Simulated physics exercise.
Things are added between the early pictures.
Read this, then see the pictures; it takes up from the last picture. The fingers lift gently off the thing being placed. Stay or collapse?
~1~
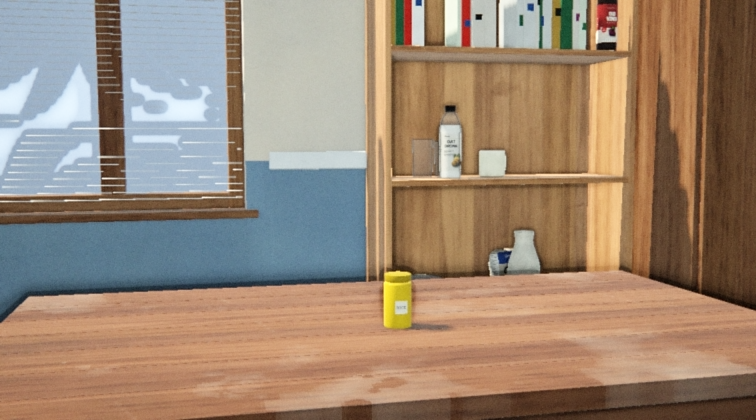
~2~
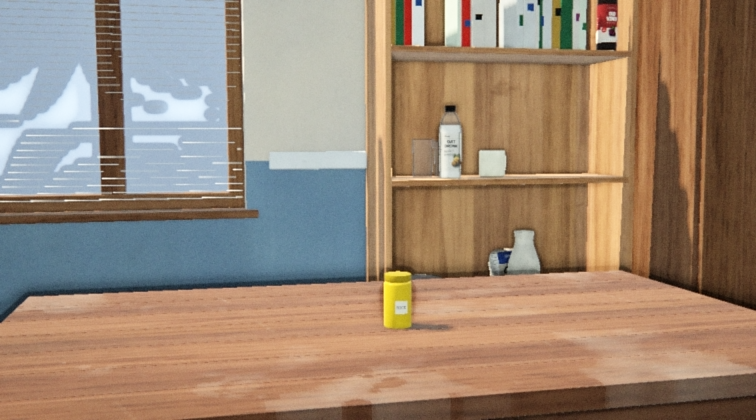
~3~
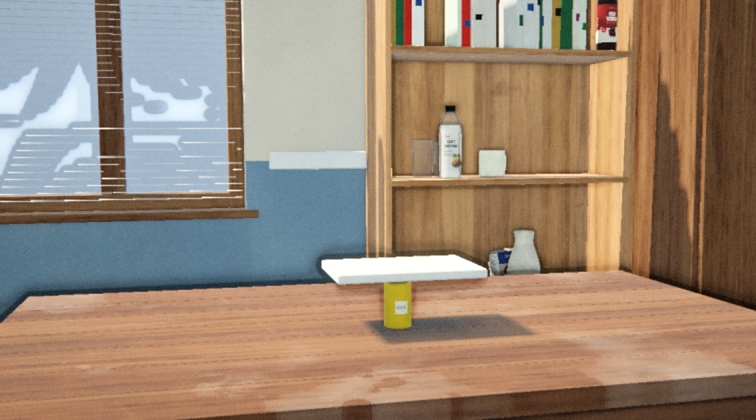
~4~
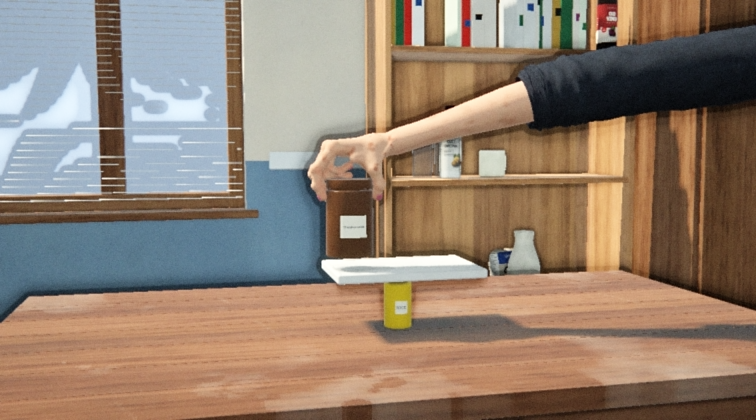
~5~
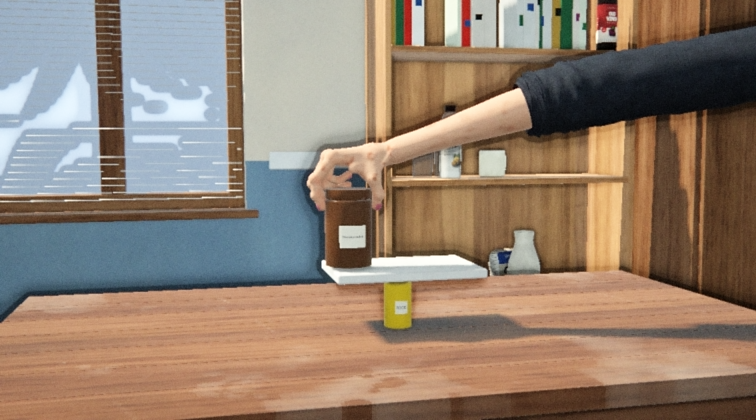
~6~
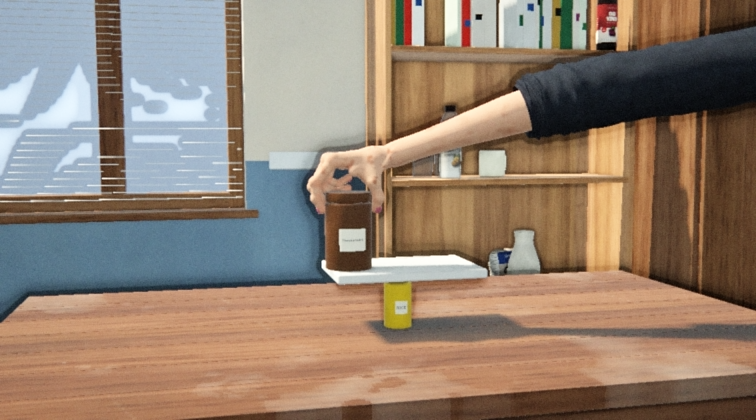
It will not stand firm.
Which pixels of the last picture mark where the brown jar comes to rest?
I'd say around (243, 326) in the last view.
Then, 0.30 s past the last view, brown jar now fallen; white lid rocked 57° from its first pose.
Then, 0.40 s past the last view, white lid rocked 72° from its first pose.
Then, 0.70 s past the last view, white lid rocked 38° from its first pose; yellow shaker displaced a little.
Then, 1.00 s past the last view, white lid now fallen; yellow shaker displaced about its own width.
Finally, fallen, brown jar and white lid; moved from the start, yellow shaker. Final places as the last picture's camera would see them, brown jar near (244, 326). The stack comes apart.
